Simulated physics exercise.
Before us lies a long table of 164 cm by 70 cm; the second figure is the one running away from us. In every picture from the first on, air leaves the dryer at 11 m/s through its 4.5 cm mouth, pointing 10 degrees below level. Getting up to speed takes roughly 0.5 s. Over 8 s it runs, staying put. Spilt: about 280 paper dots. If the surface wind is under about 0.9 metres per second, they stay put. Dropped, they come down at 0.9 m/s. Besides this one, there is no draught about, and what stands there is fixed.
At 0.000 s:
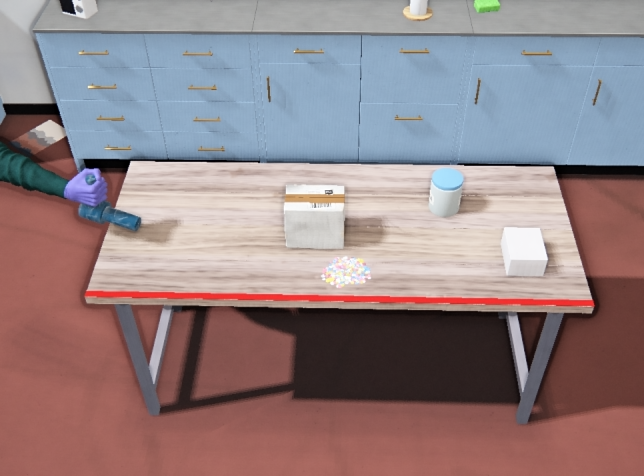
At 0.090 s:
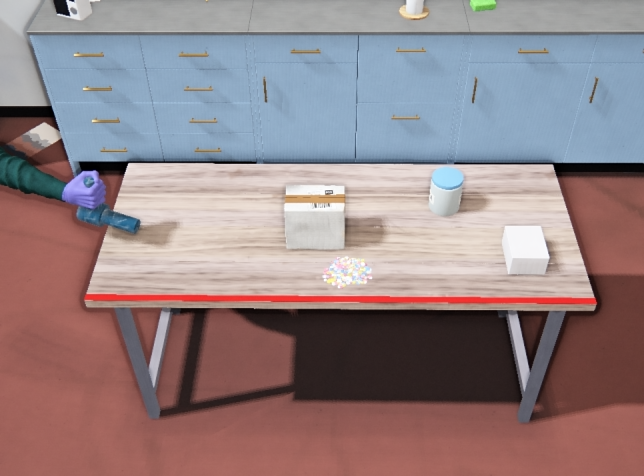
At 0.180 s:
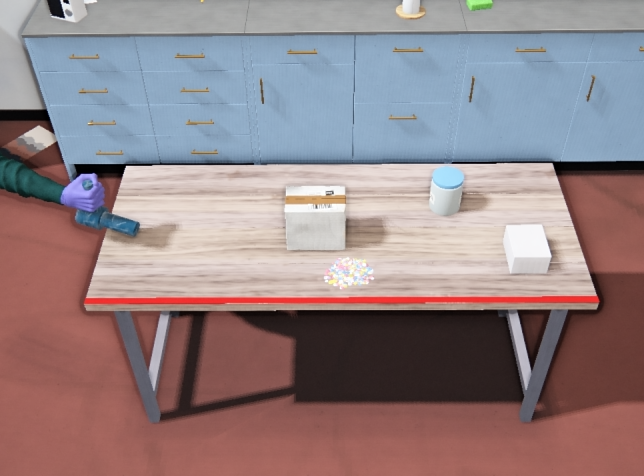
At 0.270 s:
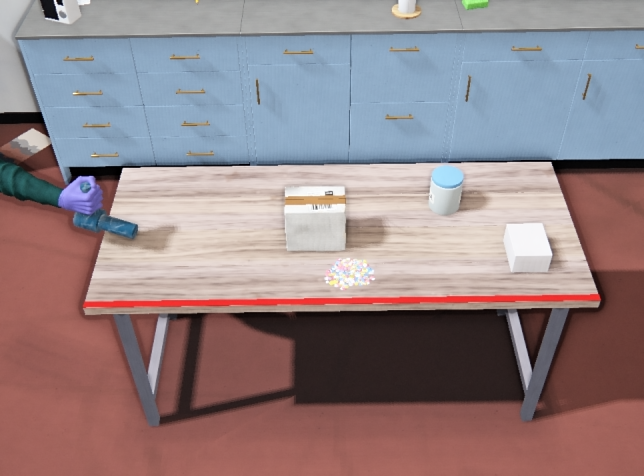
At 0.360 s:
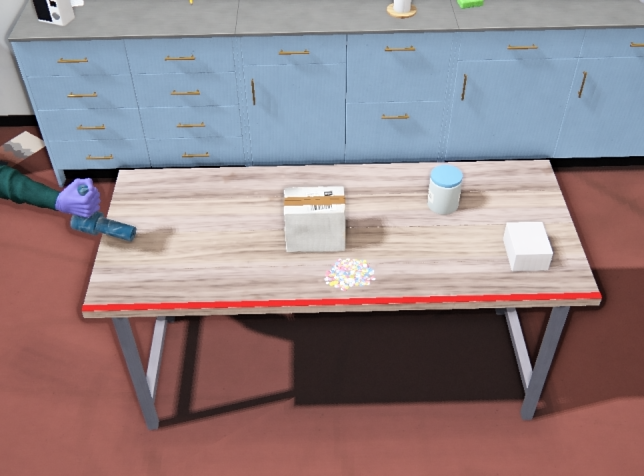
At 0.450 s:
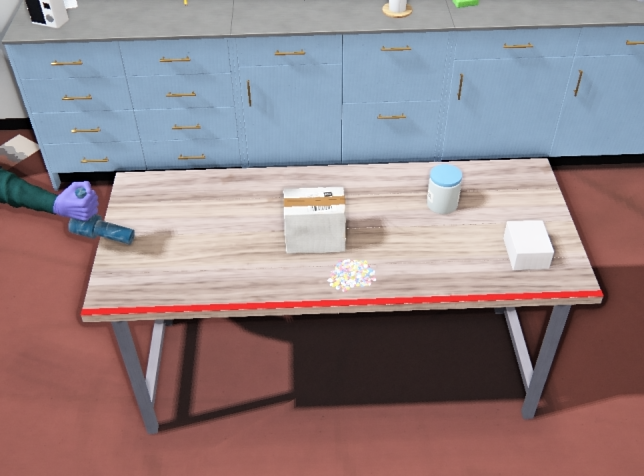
The footage shows a purple-gloved hand holding a blue dryer at the left of a wooden table with a box, a jar, a white block and pale paper dots; the view shifts slightly while the dots stay unmoved.
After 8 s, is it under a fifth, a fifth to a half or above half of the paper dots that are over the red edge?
I expect one fifth up to one half to get there.
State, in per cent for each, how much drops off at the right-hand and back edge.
I'd put it near 50 percent on the right-hand side and close to 0 percent at the back.
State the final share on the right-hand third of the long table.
I'd put it at about 15 percent.
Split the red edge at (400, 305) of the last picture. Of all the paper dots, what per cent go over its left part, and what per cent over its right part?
1 % left and 40 % right.
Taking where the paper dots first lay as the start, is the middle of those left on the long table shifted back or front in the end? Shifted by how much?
Shift toward the far edge, approx. 35 cm.
After 1.6 s, 35 % are on the move or not yet settled, 36 % are over the red edge; the middle of those still in play is near (494, 214).
After 2.6 s, 22 % are on the move or not yet settled, 36 % are over the red edge; the middle of those still in play is near (489, 201).
After 4.4 s, 11 % are on the move or not yet settled, 37 % are over the red edge; the middle of those still in play is near (483, 199).
After 8.0 s, at the end, 37 % are over the red edge; the middle of those still in play is near (483, 199).
